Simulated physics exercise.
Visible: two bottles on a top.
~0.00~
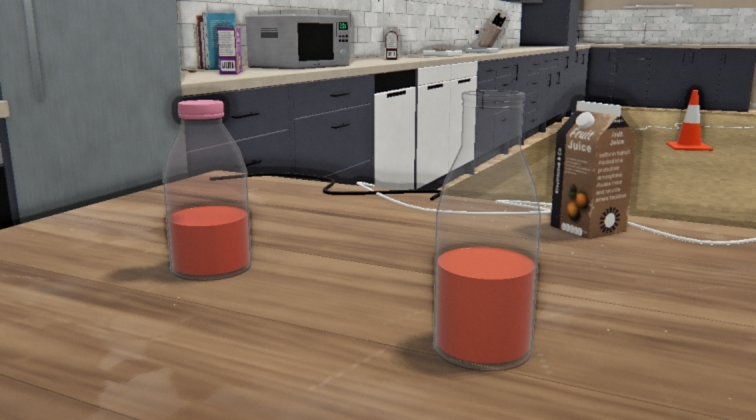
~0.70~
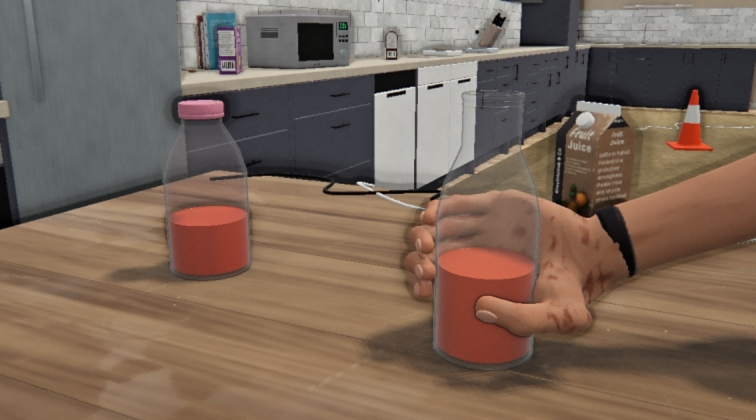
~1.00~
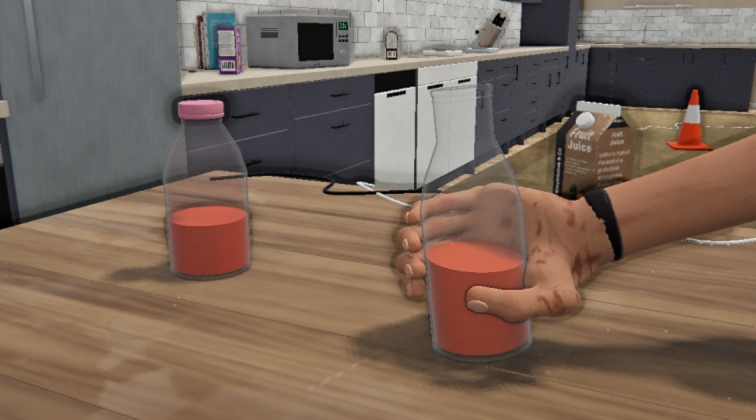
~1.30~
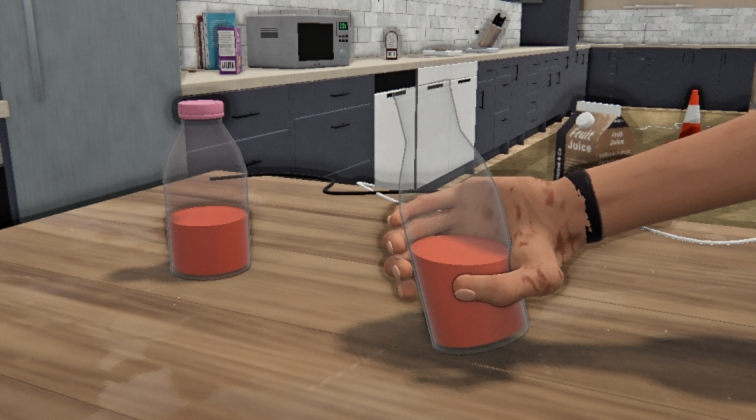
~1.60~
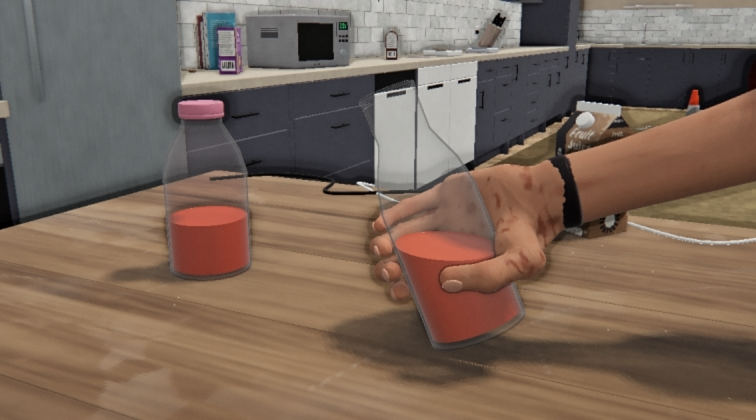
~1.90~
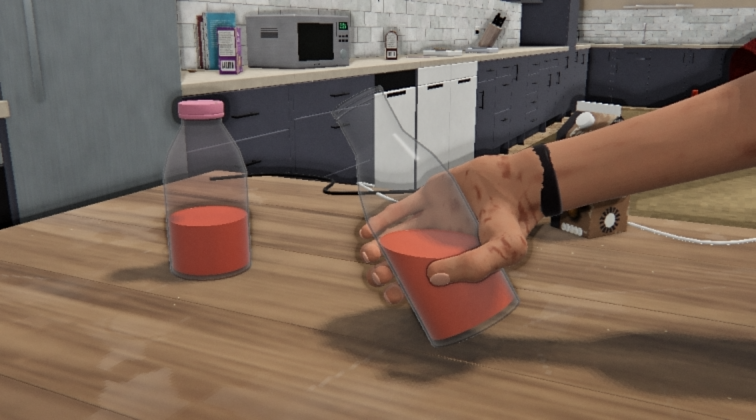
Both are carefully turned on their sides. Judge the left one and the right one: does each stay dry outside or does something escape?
Left: The result will be no loss, right: The result will be some loss.
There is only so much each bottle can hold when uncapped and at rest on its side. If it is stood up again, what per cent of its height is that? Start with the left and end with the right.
20 %, then 14 %.
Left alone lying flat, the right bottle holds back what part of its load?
Retained: Near 45 per cent.
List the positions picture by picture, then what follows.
Both stand upright; right bottle (488, 223) about a third full, open; left bottle (206, 186) about a third full, capped, in the first frame.
A hand takes the right bottle; right bottle about a third full, surface at (486, 264); left bottle about a third full, surface at (208, 216), in the second frame.
The right bottle tips; right bottle (471, 215) about a third full; left bottle (206, 186) about a third full, in the third frame.
The right bottle tips; right bottle about a third full, surface at (461, 251); left bottle about a third full, surface at (208, 216), in the fourth frame.
The right bottle tips; right bottle (432, 207) tipped 25°; left bottle (206, 186) about a third full, in the fifth frame.
The right bottle tips; right bottle (414, 207) tipped 30°, open; left bottle about a third full, surface at (208, 216), capped, in the sixth frame.
Around 2.6 s, the right bottle is nearly down; right bottle, no leak.
Around 3.6 s, the right bottle lies flat; right bottle, it leaks.
Around 6.5 s, both lie flat; right bottle, it leaks; left bottle, no leak.
